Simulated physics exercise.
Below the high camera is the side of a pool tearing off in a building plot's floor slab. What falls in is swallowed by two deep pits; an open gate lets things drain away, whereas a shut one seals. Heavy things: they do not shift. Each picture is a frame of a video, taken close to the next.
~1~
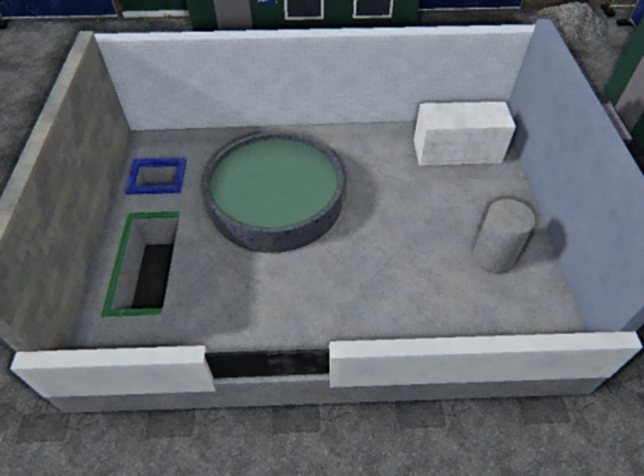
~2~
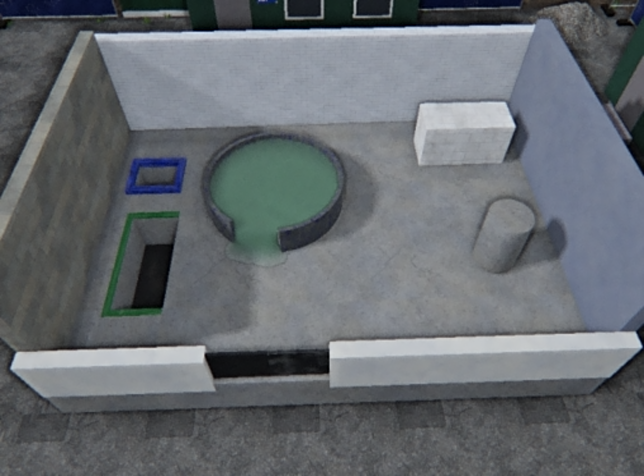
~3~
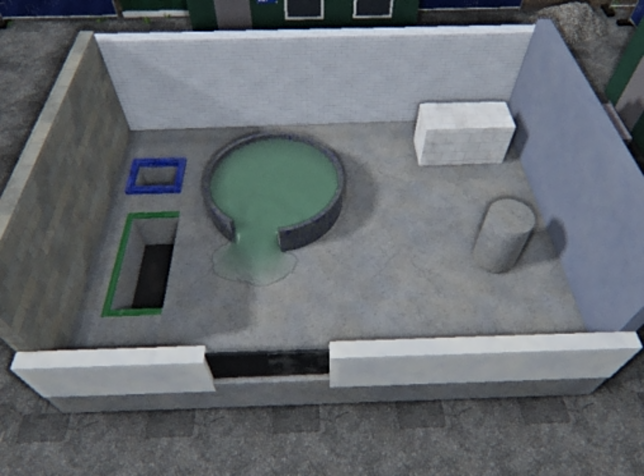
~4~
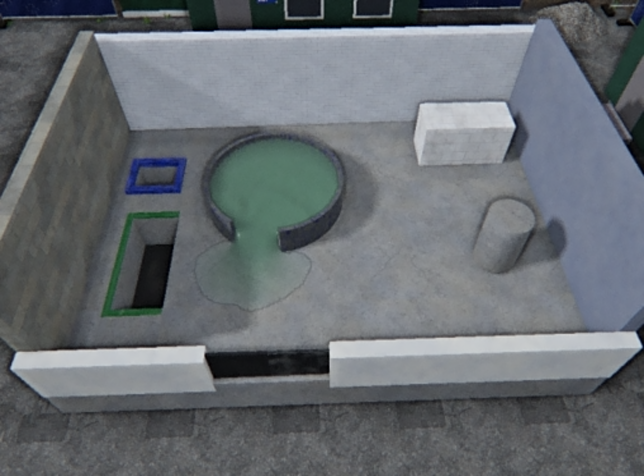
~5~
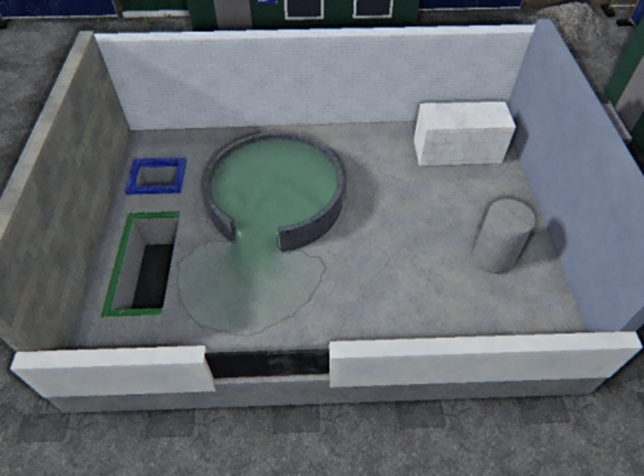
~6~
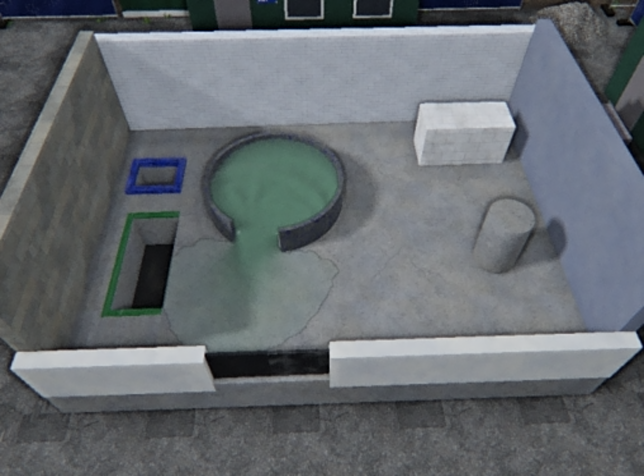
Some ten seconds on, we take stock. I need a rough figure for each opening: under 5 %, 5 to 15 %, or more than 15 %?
At the end, the gate is going to fail to get to five per cent. The green pit is going to fail to stay at fifteen per cent or less. The blue pit is going to fail to get to five per cent.
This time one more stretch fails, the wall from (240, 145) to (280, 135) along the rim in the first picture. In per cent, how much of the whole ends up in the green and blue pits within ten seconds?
Shares: Green at 14 percent, blue at 10 percent.
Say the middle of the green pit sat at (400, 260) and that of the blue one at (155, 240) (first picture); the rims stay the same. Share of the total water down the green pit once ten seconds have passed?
The green pit takes 8 per cent.
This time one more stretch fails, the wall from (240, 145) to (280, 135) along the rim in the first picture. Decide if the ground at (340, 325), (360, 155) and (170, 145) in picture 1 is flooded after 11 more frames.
Unsoaked, then soaked, then soaked.
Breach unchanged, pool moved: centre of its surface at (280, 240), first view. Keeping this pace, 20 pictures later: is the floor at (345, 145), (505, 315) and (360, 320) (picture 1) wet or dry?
Okay, first one high and dry, second one got wet, last one got wet.
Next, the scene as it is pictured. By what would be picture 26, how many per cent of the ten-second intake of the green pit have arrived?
Close to 20 percent.
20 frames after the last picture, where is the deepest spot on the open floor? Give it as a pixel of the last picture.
Close to (60, 374).
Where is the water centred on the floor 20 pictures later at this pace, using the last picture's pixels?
At about (254, 248).
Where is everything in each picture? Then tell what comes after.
The first frame shows still water in the round tank at (274, 181).
In the second frame, the front is at (229, 254), out from the gap at (257, 242).
In the third frame, water pours out at (257, 243) and has run to (220, 271).
In the fourth frame, the front is at (214, 296), out from the gap at (257, 243).
In the fifth frame, the front is at (219, 325), out from the gap at (257, 243).
In the sixth frame, the front is at a hidden place, out from the gap at (257, 243).
A moment on, water covers 15 % of the floor; the gate 0 %, the green pit 1 %, the blue pit 0 %.
Next, water covers 20 % of the floor; the gate 0 %, the green pit 3 %, the blue pit 0 %.
Then, water covers 35 % of the floor; the gate 0 %, the green pit 6 %, the blue pit 0 %.
Later, water covers 55 % of the floor; the gate 0 %, the green pit 17 %, the blue pit 0 %.
In the end, water covers 80 % of the floor; the gate 0 %, the green pit 32 %, the blue pit 0 %.
